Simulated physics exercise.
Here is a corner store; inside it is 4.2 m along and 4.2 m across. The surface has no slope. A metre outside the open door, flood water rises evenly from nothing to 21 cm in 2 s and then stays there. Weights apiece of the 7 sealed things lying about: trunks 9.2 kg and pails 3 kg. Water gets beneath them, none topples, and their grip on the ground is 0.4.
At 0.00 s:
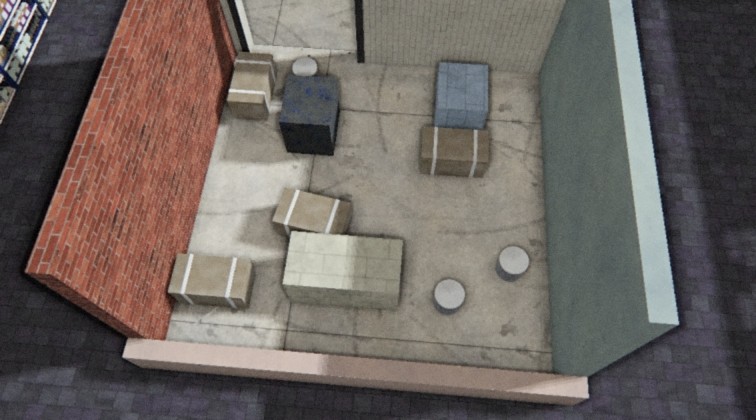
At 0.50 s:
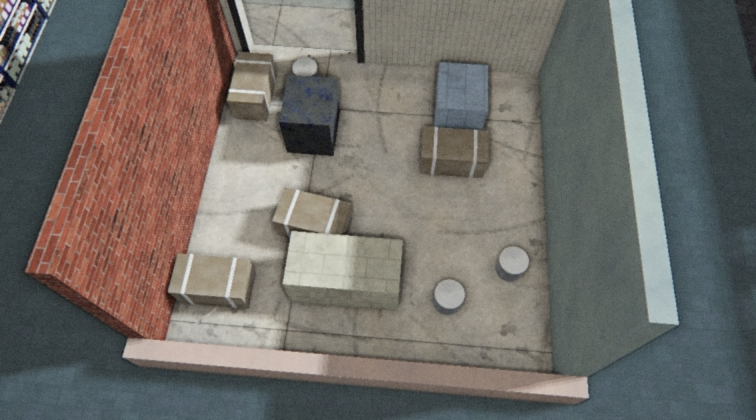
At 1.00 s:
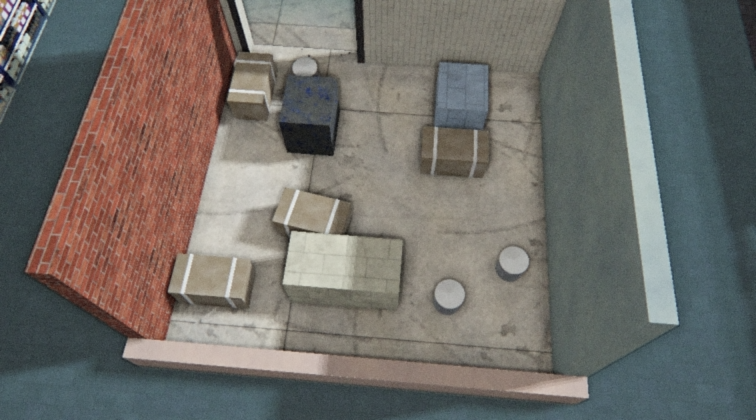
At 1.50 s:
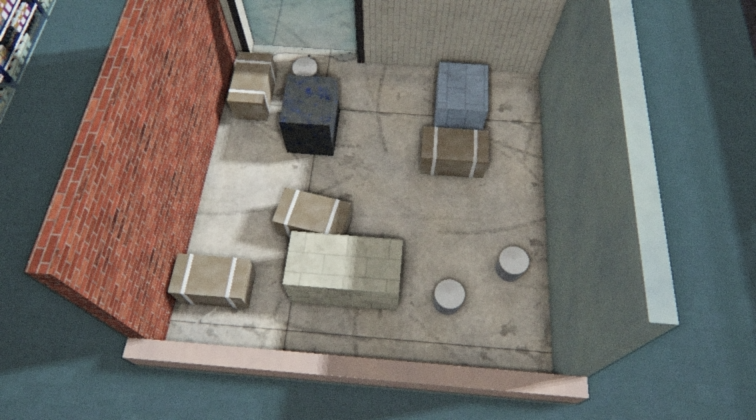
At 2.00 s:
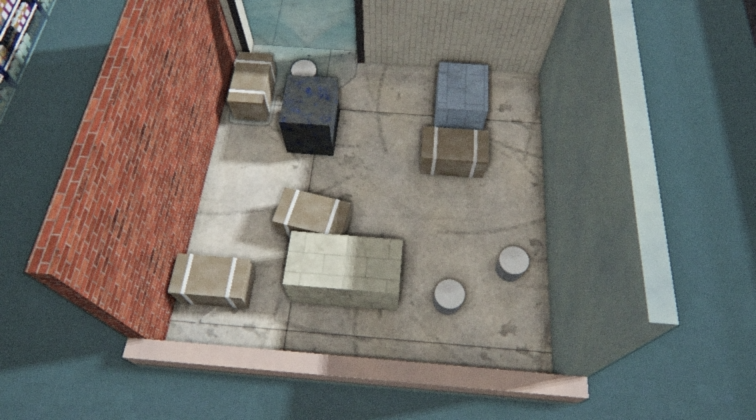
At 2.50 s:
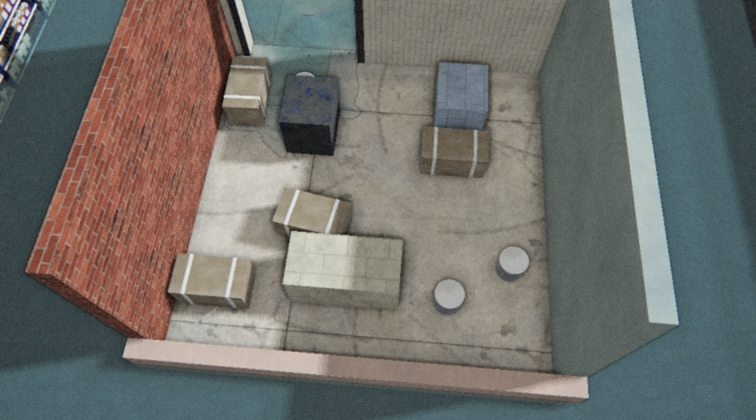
Water spreads over the dark paving around a roofless store room, seen from high above by a still camera. Between a red brick wall at left and a grey-green one at right sit strapped brown boxes, dark, blue and cream blocks, and pale round pails. The bluish water creeps through the doorway at the top, then the pail there slides slightly behind the dark block and the box beside it shifts a little.
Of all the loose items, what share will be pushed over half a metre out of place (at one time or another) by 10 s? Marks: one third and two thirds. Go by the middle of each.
That comes to two thirds or more.
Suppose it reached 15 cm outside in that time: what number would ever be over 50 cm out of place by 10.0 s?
Then 6.
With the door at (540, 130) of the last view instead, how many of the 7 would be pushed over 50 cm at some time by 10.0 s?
In that case 7 of them.
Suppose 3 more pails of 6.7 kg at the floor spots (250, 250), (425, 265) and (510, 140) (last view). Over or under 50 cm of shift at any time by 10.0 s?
In that order: Past it, short of it, less.
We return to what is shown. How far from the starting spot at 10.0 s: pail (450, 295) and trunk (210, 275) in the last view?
In turn: 100 cm, 350 cm.
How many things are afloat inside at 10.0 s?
7 of them.
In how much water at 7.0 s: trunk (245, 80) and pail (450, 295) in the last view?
About 10 and 7 cm.
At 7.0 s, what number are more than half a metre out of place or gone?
I count 6.
After 3.5 s 1 of 7 are over 50 cm from their spots; 2 afloat.
After 4.5 s 2 of 7 are over 50 cm from their spots; 2 afloat.
After 7.0 s 6 of 7 are over 50 cm from their spots; 6 afloat.
After 10.0 s 5 of 7 are over 50 cm from their spots, and 6 have been at some point; 7 afloat.
